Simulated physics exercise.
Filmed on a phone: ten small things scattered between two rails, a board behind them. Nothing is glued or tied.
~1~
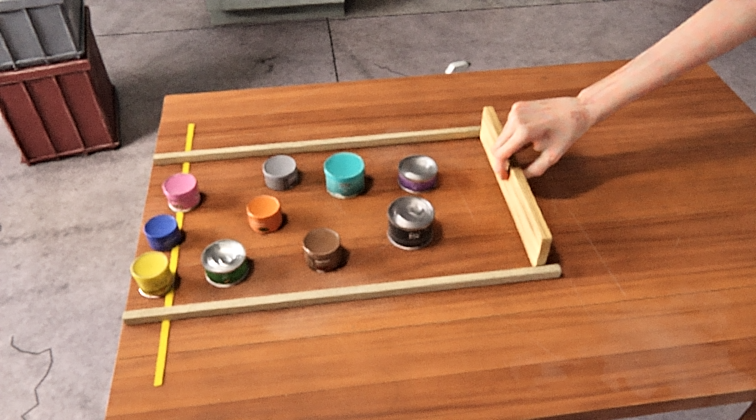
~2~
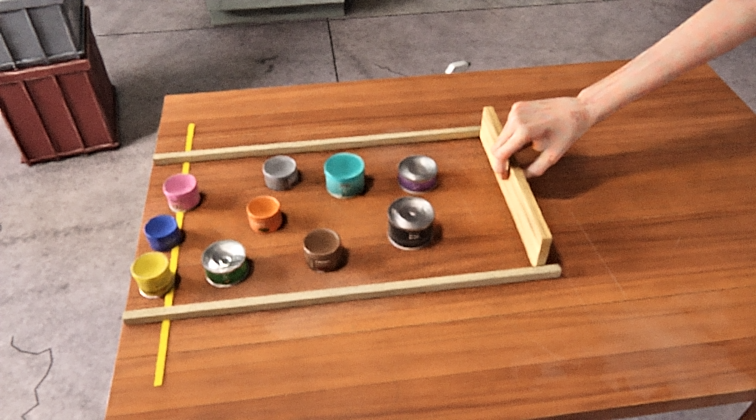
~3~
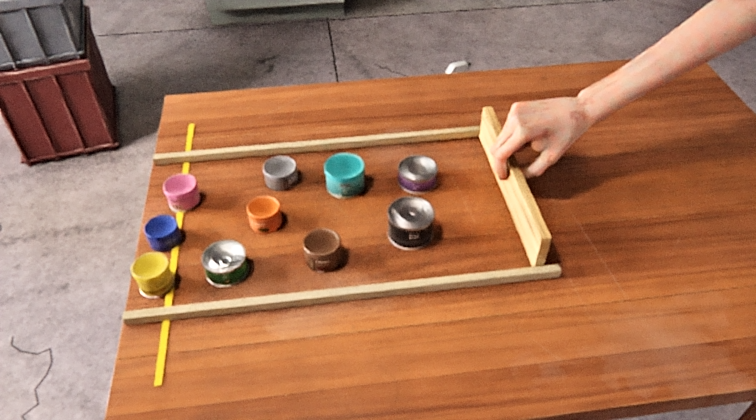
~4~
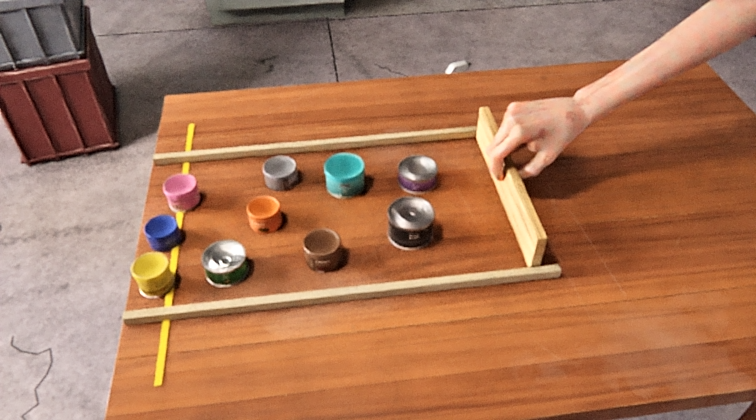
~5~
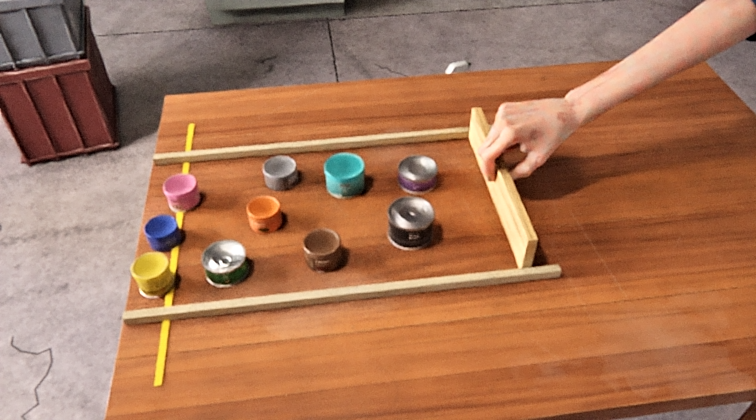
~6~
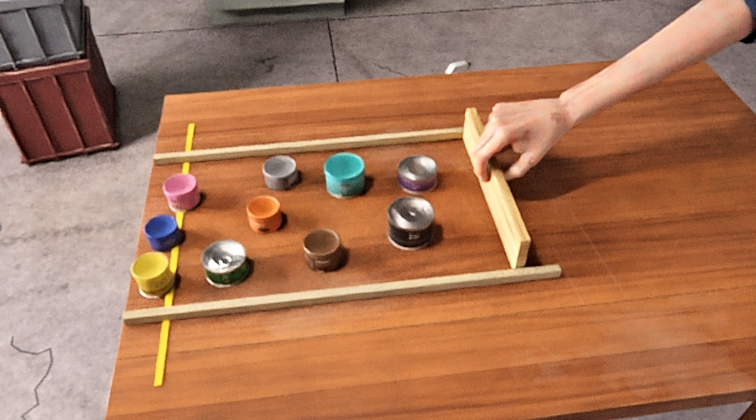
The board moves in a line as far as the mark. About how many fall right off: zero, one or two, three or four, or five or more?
The number that fall off is five or more.
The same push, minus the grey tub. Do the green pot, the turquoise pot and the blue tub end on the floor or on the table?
The green pot comes down; the turquoise pot drops off; the blue tub goes over.
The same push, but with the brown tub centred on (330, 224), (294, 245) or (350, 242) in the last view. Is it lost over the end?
In that order, it does not fall; is lost; is kept.
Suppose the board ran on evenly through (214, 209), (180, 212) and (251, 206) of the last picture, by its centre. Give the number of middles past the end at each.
In that order 2, 5 and 0.
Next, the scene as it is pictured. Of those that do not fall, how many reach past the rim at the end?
Overhanging: 2.
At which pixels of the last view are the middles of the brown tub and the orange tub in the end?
Near (148, 287) and (160, 224).
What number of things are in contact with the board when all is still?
That makes 5.
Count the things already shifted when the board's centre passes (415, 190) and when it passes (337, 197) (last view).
The counts are 2 and 5.
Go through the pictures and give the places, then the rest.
Yellow pot (154, 275); blue tub (163, 233); pink tin (182, 193); board (511, 181); tape (178, 229), in the first picture.
Blue tub (163, 233); board (511, 181), in the second picture.
Pink tin (182, 193); black pot (411, 223), in the third picture.
Yellow pot (154, 275); brown tub (323, 251), in the fourth picture.
Blue tub (163, 233); turquoise pot (345, 176), in the fifth picture.
Yellow pot (154, 275); blue tub (163, 233); pink tin (182, 193); board (492, 183); tape (178, 229), in the sixth picture.
Soon after, none off yet; yellow pot at rest near (154, 275); blue tub at rest near (163, 233); pink tin at rest near (182, 193).
In the end, the number that fall off is five or more; gone, turquoise pot, green pot, pink tin, blue tub and yellow pot.
